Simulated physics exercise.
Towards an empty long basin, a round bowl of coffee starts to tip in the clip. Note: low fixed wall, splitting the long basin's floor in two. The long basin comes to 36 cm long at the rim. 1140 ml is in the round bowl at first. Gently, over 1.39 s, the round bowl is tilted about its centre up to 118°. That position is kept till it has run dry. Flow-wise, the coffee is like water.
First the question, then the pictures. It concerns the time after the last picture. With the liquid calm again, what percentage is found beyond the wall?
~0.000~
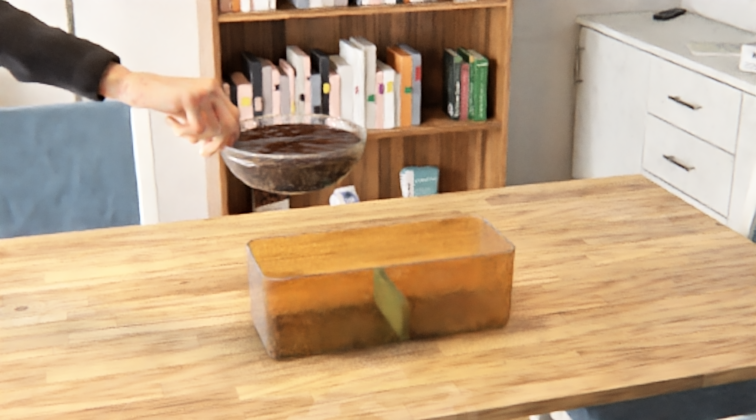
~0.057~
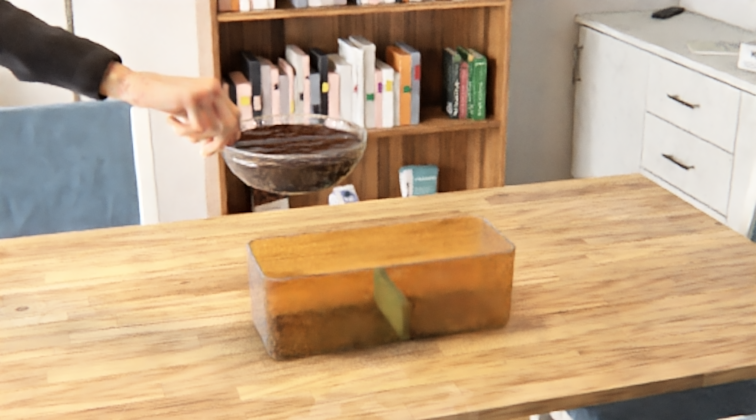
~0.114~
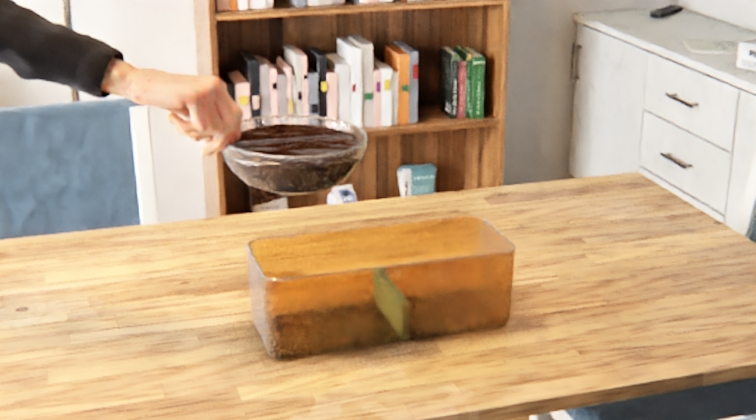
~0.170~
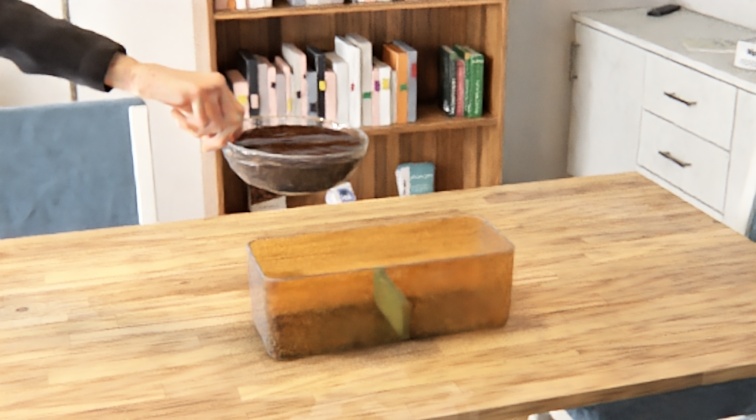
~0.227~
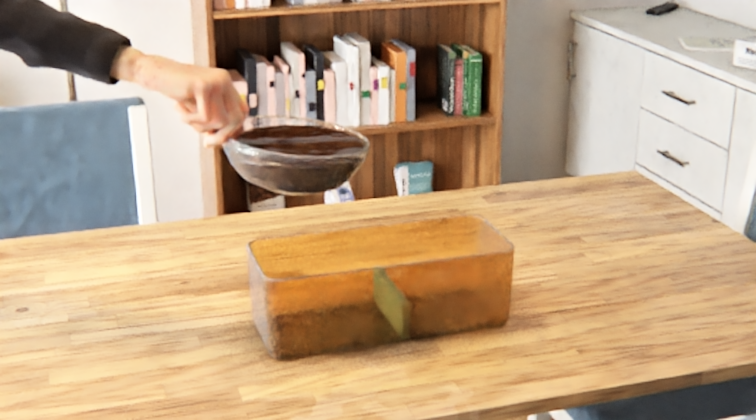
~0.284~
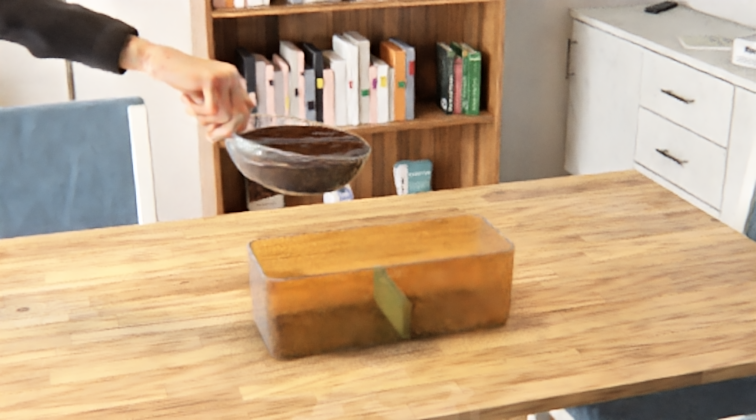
Beyond the wall there is roughly 65 percent.
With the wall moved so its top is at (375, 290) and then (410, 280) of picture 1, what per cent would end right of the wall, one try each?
One try each: Around 75 percent and then around 40 percent.
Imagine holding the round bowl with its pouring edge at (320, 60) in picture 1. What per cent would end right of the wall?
In that case roughly 45 per cent.
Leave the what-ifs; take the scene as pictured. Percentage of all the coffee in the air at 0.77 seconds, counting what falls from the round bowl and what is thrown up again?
Around 36 in a hundred.
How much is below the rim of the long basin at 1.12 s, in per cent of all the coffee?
I'd put it at roughly 92 per cent.
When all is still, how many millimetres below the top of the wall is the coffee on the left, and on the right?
Near 42 mm for the left and near 20 mm for the right.
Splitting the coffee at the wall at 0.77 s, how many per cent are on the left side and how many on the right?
2 left and 36 right, roughly.
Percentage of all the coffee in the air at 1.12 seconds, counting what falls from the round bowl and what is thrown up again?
About 0 % of the total.
Then, 0.77 s in, the tilt is 68° and 23 per cent is still to pour, 2 is left of the wall and 36 right of it.
Then, 1.12 s in, the tilt is 107° and 0 per cent is still to pour, 27 is left of the wall and 64 right of it.
Then, 1.49 s in, the tilt is 118° and 0 per cent is still to pour, 27 is left of the wall and 65 right of it.
Then, 1.89 s in, the tilt is 118° and 0 per cent is still to pour, 27 is left of the wall and 65 right of it.
Finally, 27 per cent lies left of the wall, 65 right of it and 8 outside.
